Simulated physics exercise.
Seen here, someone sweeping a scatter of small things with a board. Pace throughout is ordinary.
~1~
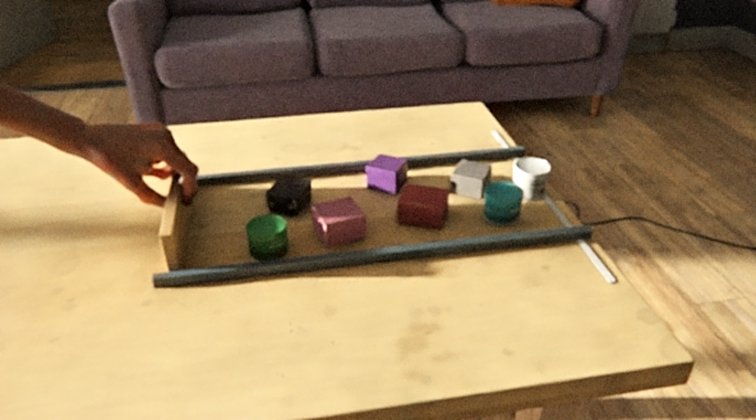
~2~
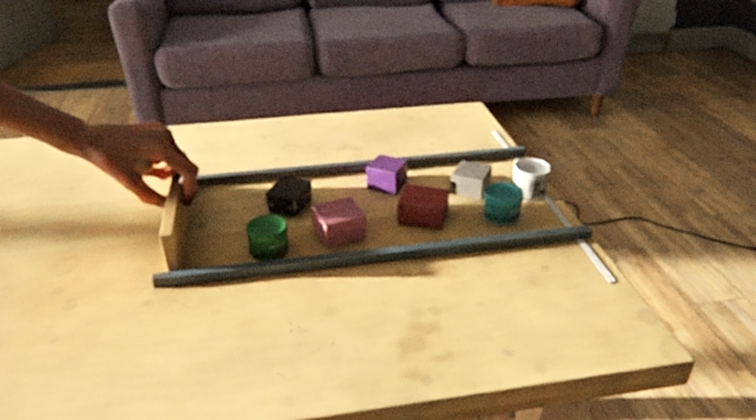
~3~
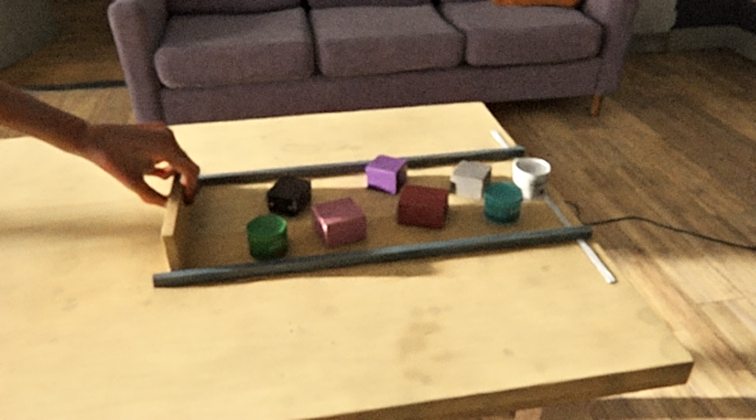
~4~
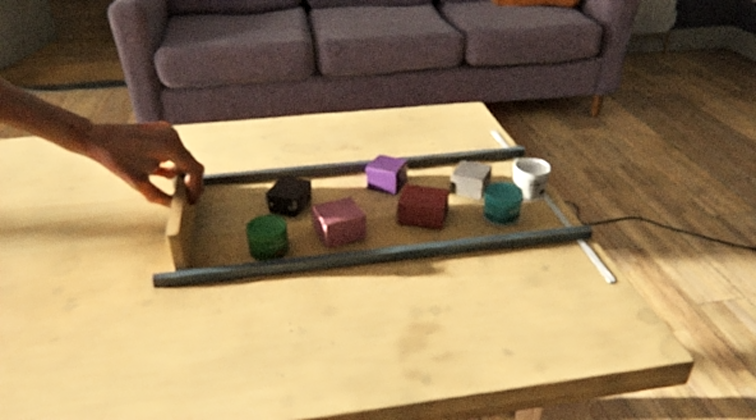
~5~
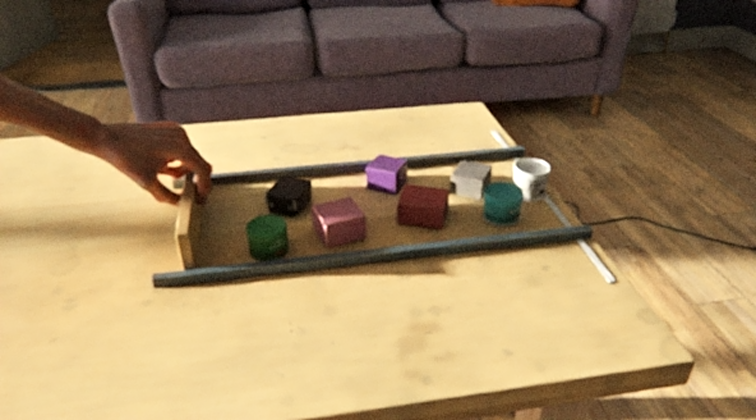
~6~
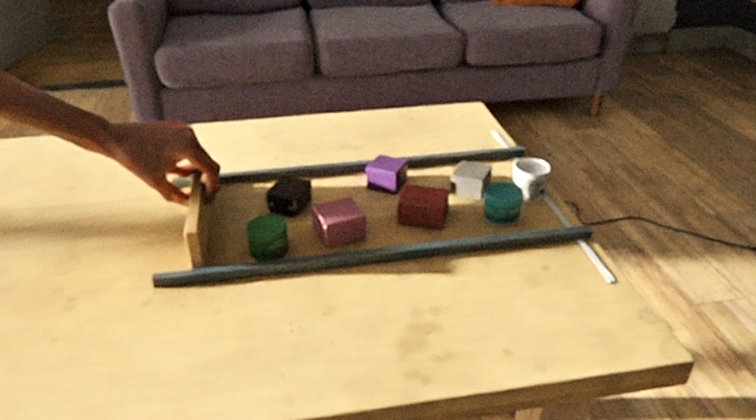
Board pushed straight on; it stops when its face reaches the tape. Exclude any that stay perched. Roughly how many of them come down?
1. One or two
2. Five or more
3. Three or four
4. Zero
Five or more (2).
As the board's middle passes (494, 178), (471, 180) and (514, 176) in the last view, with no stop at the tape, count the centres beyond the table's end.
Middles past end - pos 1: 2, pos 2: 1, pos 3: 4.
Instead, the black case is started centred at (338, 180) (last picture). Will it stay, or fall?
That one is safe.
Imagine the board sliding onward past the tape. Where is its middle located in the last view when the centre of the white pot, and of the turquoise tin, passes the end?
The middle is at (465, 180) when it's the white pot, and at (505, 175) when it's the turquoise tin.
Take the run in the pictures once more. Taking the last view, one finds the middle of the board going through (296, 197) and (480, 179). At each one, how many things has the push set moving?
First 3, after that 8.
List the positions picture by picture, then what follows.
White pot (530, 180); turquoise tin (503, 204); grey block (471, 179); board (178, 208); tape (542, 192), in the first picture.
Turquoise tin (503, 205); board (178, 208), in the second picture.
Grey block (471, 179); green tub (268, 238), in the third picture.
White pot (530, 180); black case (290, 197), in the fourth picture.
Turquoise tin (503, 205); pink block (339, 222), in the fifth picture.
White pot (530, 180); turquoise tin (503, 205); grey block (471, 179); board (200, 206); tape (542, 192), in the sixth picture.
Soon after, none off yet; white pot at rest near (530, 180); turquoise tin at rest near (503, 205); grey block at rest near (471, 179).
At rest, the number that fall off is five or more; fallen, green tub, black case, pink block, purple block, red block, grey block, turquoise tin and white pot.
